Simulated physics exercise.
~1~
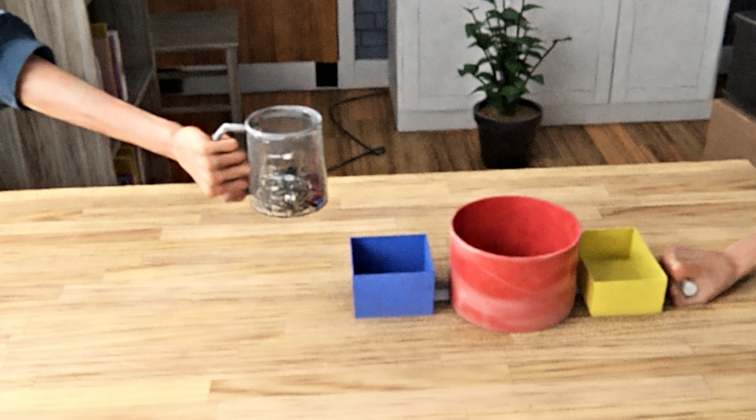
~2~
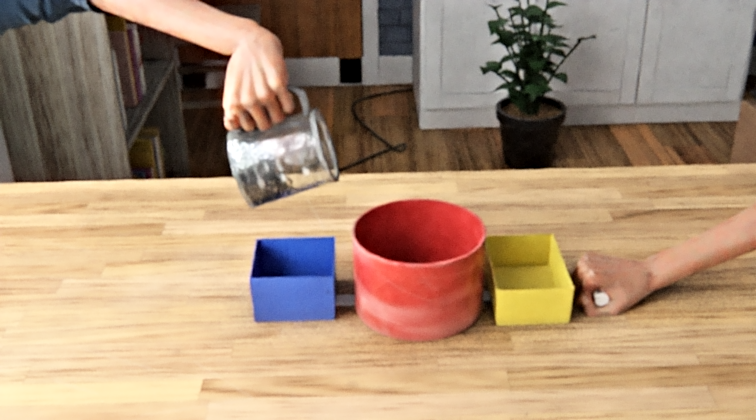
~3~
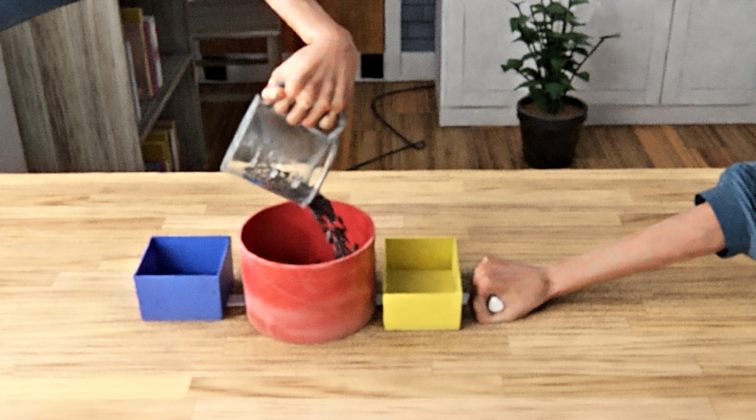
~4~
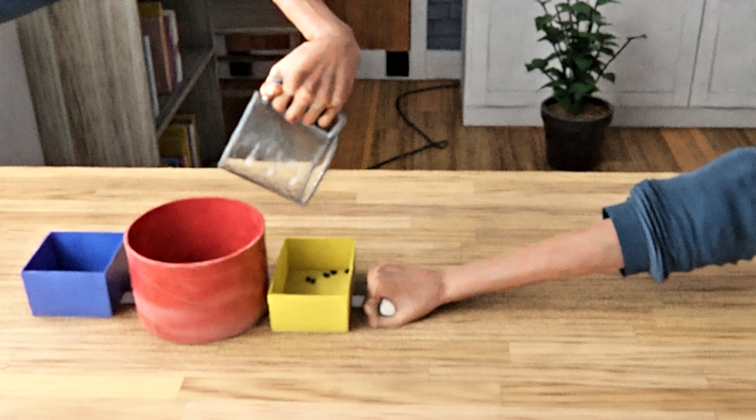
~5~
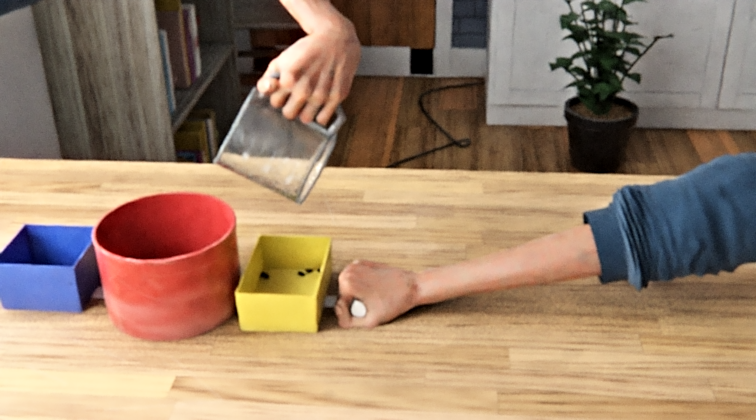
A hand raises a clear jug of small black beans above a light wooden table, seen from the front and slightly above, with a potted plant and white cabinets behind. Below stand a blue square tin at left, a red round pot in the middle and a yellow square tin at right, joined in a row. A second hand, at the right end, draws the row leftward as the jug tips over. Beans pour into the red pot, then the yellow tin passes beneath. The jug ends tilted and emptied, with a few beans in the yellow tin.
